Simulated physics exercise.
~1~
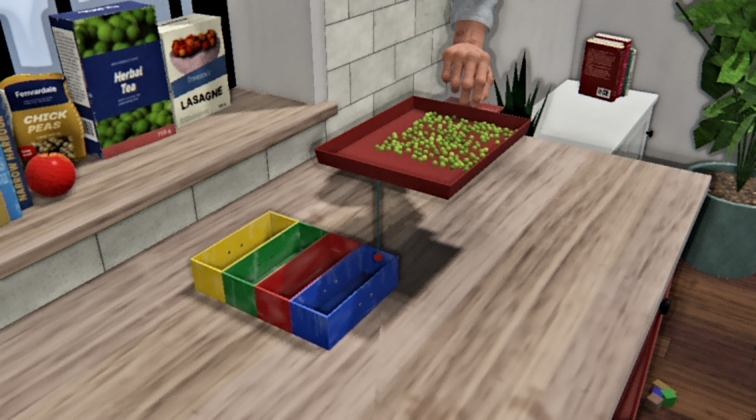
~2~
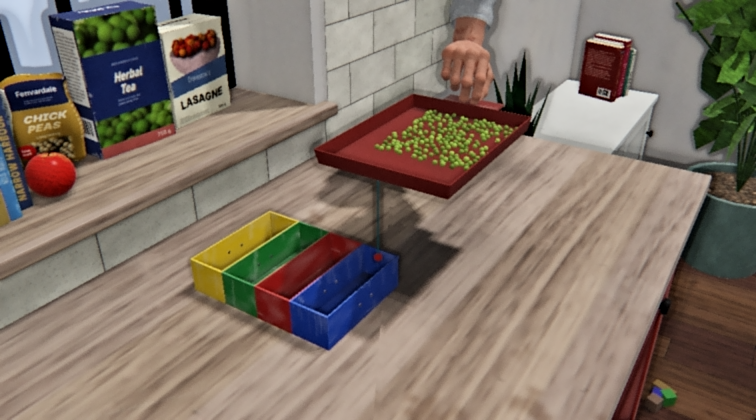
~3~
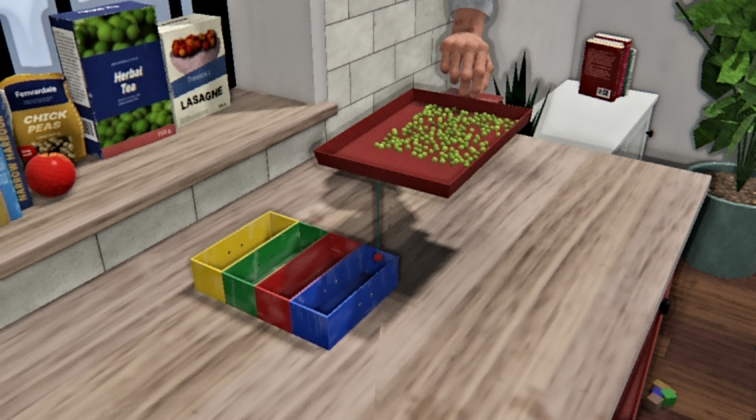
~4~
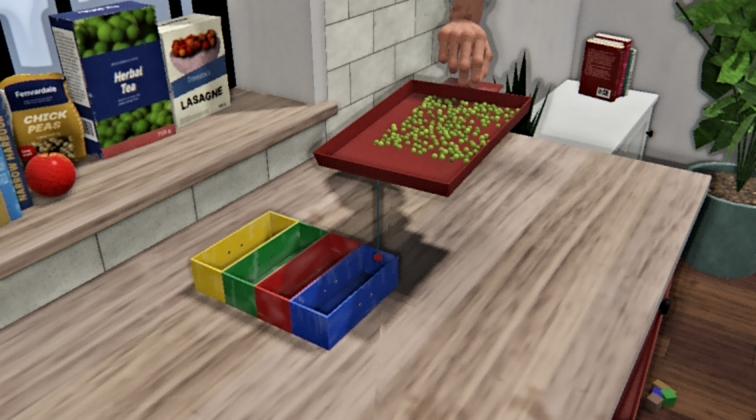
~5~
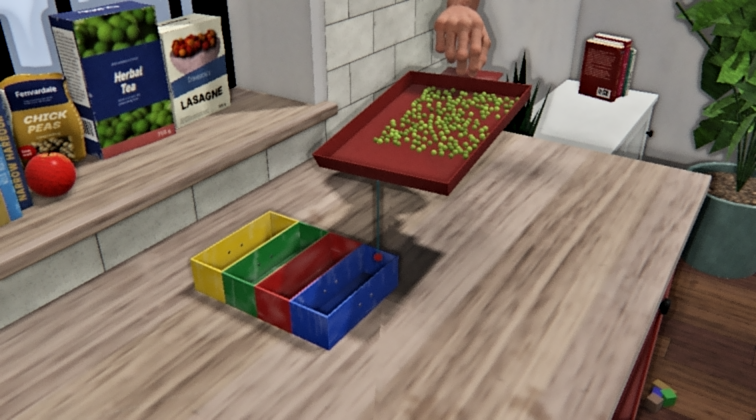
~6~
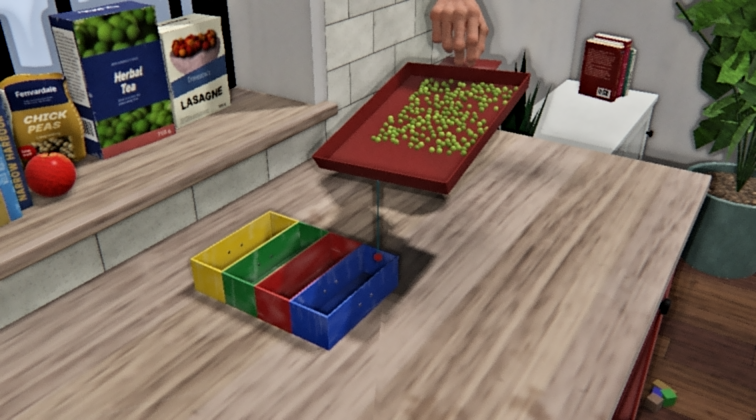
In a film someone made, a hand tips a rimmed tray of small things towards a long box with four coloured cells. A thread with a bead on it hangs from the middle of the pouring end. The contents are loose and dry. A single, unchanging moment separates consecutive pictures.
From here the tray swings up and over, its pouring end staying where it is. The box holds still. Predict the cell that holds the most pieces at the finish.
I predict the red cell.
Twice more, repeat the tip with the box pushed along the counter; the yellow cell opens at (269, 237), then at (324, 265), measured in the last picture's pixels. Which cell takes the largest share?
Try one: The red cell; try two: Yellow.
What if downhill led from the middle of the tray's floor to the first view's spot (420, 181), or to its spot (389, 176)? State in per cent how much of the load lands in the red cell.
For the first it's near 0 %, for the second near 10 %.
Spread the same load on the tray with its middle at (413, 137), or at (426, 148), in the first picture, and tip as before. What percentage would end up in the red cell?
Close to 80 %, followed by close to 60 %.
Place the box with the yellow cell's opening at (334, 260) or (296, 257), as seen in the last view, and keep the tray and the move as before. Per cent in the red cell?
First placement: 0 per cent; second placement: 10 per cent.
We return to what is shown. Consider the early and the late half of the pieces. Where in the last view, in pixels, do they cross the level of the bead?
The leading part at (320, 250), the rest of it at (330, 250).
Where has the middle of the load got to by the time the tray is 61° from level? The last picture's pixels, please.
In the last view, the load is centred near (352, 168).
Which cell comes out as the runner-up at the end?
Rank two - the cell in blue.
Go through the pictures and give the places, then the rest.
Corners of the pouring end at (318, 148) and (449, 184), level; middle of the load at (446, 139), dried peas; bead on its thread at (378, 257); yellow cell at (208, 278); green cell at (240, 292); red cell at (273, 306); blue cell at (310, 322), in the first picture.
Corners of the pouring end at (318, 149) and (449, 183), level; middle of the load at (446, 137), in the second picture.
Corners of the pouring end at (318, 150) and (448, 183), tipped barely, lowest at the left corner; middle of the load at (446, 133), in the third picture.
Corners of the pouring end at (317, 151) and (447, 182), tipped a little, lowest at the left corner; middle of the load at (446, 126), in the fourth picture.
Corners of the pouring end at (316, 153) and (446, 181), tipped a little, lowest at the left corner; middle of the load at (445, 119), in the fifth picture.
Corners of the pouring end at (316, 155) and (445, 180), tipped clearly, lowest at the left corner; middle of the load at (443, 113); yellow cell at (208, 278); green cell at (240, 292); red cell at (273, 306); blue cell at (310, 322), in the sixth picture.
Soon, tray tipped steeply; nearly all on the tray; a small part in the red cell; a stray few in the green cell; a stray few in the blue cell; a stray few falling or outside the box.
A while on, tray tipped past a quarter turn; about two thirds on the tray; a small part in the red cell; a small part in the blue cell; a stray few in the green cell; a stray few in the yellow cell; about a quarter falling or outside the box.
Towards the end, tray tipped past a quarter turn; about two thirds in the red cell; about a third in the blue cell; a small part in the green cell; a stray few in the yellow cell; a stray few falling or outside the box.
Finally, tray tipped past a quarter turn; about two thirds in the red cell; about a third in the blue cell; a small part in the green cell; a stray few in the yellow cell; a stray few outside the box.
